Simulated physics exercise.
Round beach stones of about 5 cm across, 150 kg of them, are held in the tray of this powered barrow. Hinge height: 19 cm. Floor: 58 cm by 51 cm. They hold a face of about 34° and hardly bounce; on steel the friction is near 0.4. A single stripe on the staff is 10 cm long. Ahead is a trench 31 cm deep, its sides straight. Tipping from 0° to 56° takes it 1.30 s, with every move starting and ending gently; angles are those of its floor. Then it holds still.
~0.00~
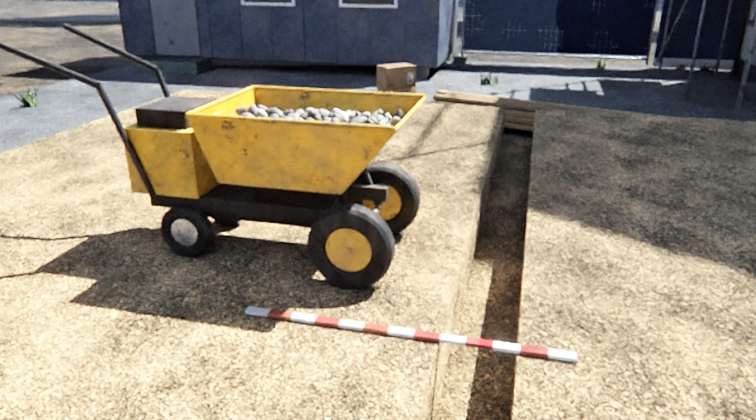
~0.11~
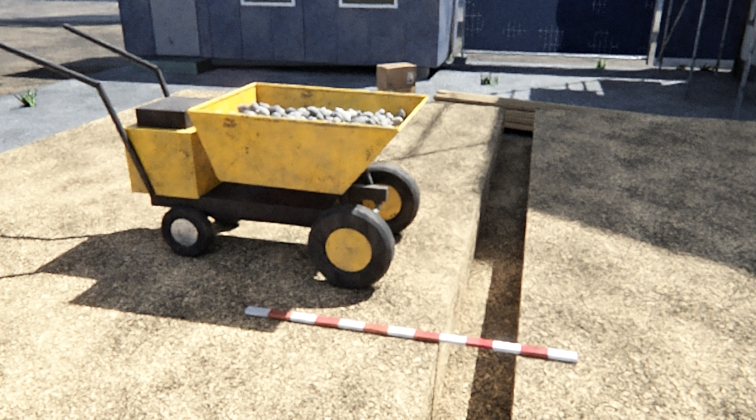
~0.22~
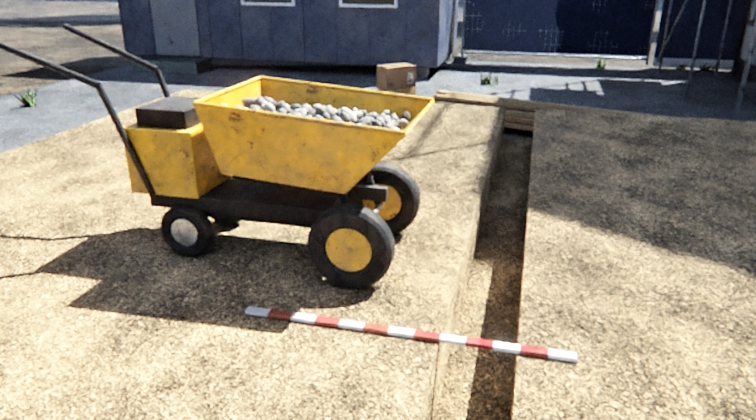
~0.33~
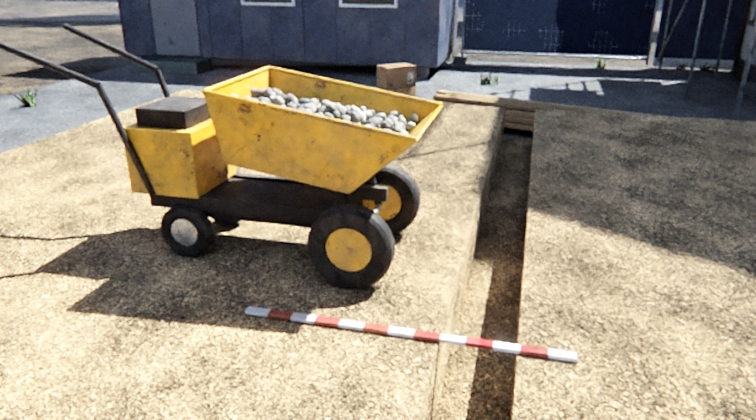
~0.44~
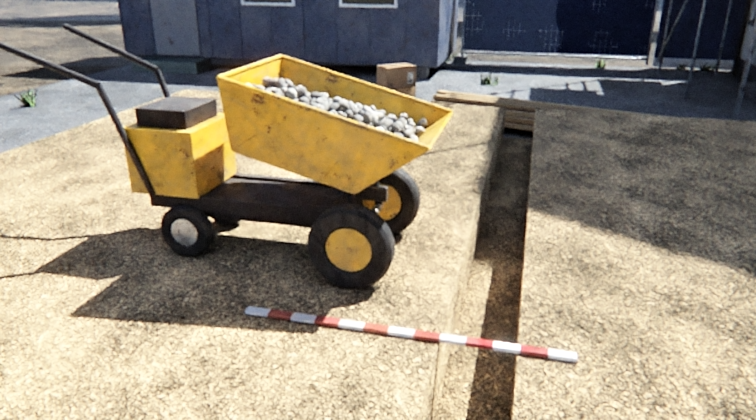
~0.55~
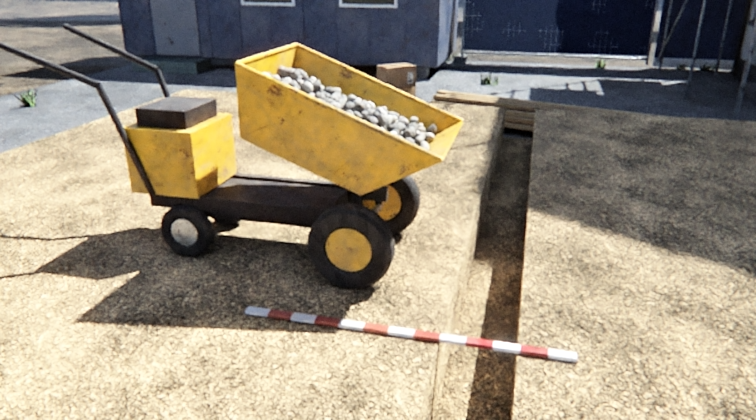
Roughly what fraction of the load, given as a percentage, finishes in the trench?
Some 41 per cent of the stones.
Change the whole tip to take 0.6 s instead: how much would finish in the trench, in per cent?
Roughly 30 per cent.
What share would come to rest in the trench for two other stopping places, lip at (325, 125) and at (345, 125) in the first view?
Close to 60 percent in the first case, 65 percent in the second.
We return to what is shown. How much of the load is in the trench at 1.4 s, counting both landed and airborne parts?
Something like 10 in a hundred.
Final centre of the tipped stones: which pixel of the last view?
Look at roughly (515, 305).
After 1.0 s the floor is at 47°; 100 % in the tray; the foremost stones are at (467, 183).
After 1.4 s the floor is at 56°; 86 % in the tray, 8 % in the trench, 6 % past the trench; the foremost stones are at (557, 286).
After 1.8 s the floor is at 56°; 56 % in the tray, 14 % in the trench, 29 % past the trench; the foremost stones are at (651, 298).
After 3.7 s the floor is at 56°; 25 % in the tray, 41 % in the trench, 33 % past the trench; the foremost stones are past the picture's edge.
